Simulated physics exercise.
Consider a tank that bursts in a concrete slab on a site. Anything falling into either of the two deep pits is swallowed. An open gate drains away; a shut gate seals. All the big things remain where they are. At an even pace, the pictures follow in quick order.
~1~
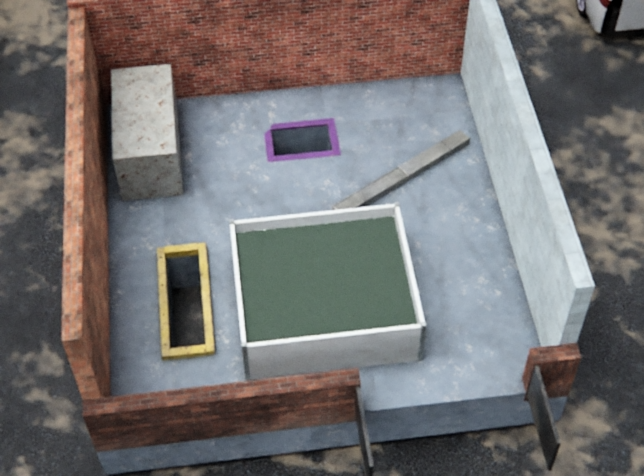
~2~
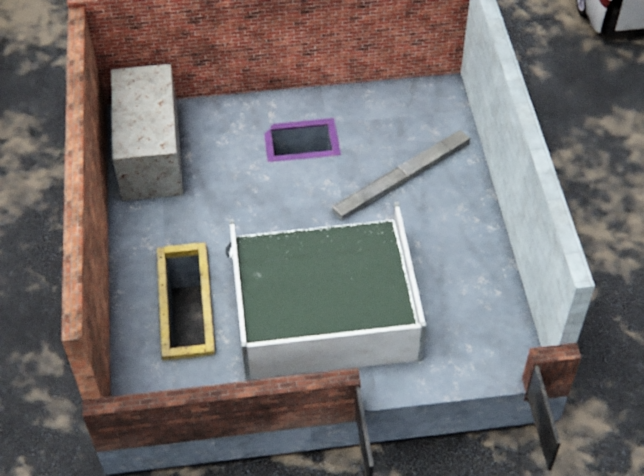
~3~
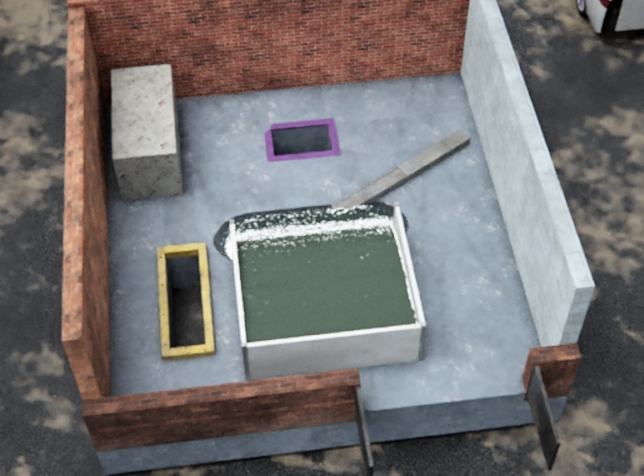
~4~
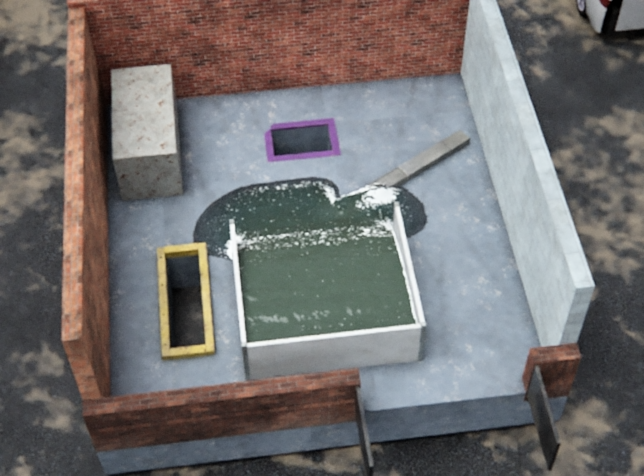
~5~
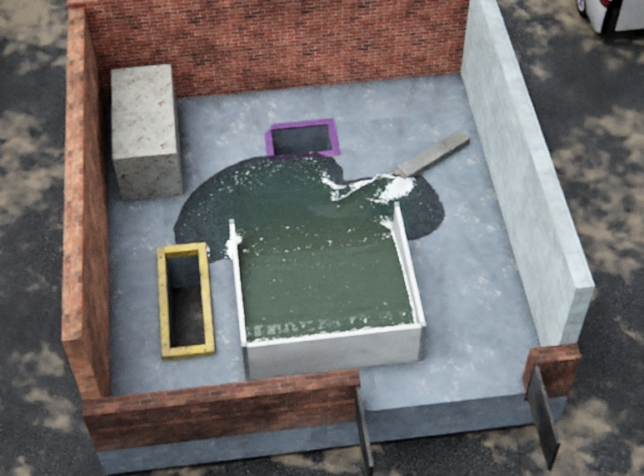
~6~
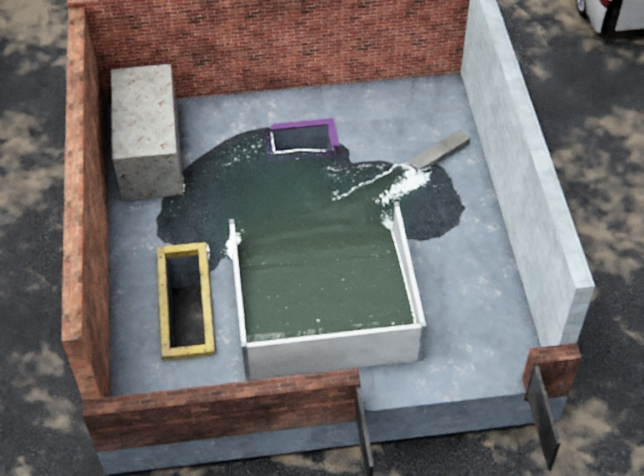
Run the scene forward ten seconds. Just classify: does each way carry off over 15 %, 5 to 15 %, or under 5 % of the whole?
The gate carries off 5 to 15 %; the yellow pit carries off under 5 %; the purple pit carries off over 15 %.
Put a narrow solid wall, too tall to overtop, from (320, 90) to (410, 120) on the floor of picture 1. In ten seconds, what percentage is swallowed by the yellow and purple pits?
Estimated shares: Yellow 0 percent, purple 50 percent.
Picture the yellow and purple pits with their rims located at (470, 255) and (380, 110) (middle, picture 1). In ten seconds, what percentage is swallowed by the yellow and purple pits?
Yellow gets 0 in a hundred; purple gets 40 in a hundred.
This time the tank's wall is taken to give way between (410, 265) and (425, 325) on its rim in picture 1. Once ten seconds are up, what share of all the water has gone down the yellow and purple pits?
Near enough: Yellow 0 percent, purple 6 percent.
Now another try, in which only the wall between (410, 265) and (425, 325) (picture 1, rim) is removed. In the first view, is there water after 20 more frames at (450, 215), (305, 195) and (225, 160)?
The first would be drenched, the second still unwetted and the third still unwetted.
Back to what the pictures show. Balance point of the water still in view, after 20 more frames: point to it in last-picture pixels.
Close to (318, 190).
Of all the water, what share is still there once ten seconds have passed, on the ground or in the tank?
That comes to around 54 in a hundred.
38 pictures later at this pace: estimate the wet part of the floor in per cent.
I'd put it at roughly 90 per cent.
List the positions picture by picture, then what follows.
In the first picture, the water tank at (324, 275) is whole and still.
In the second picture, water pours out on the water tank's far side and has run to (230, 255).
In the third picture, the front is at (221, 237), out from the gap on the water tank's far side.
In the fourth picture, water pours out on the water tank's far side and has run to (204, 223).
In the fifth picture, water pours out on the water tank's far side and has run to (417, 178).
In the sixth picture, water pours out on the water tank's far side and has run to (238, 139).
A moment on, water covers 50 % of the floor; the gate 0 %, the yellow pit 0 %, the purple pit 7 %.
Next, water covers 60 % of the floor; the gate 0 %, the yellow pit 0 %, the purple pit 15 %.
Then, water covers 75 % of the floor; the gate 0 %, the yellow pit 0 %, the purple pit 22 %.
Later, water covers 90 % of the floor; the gate 2 %, the yellow pit 0 %, the purple pit 31 %.
In the end, water covers 95 % of the floor; the gate 8 %, the yellow pit 0 %, the purple pit 37 %.
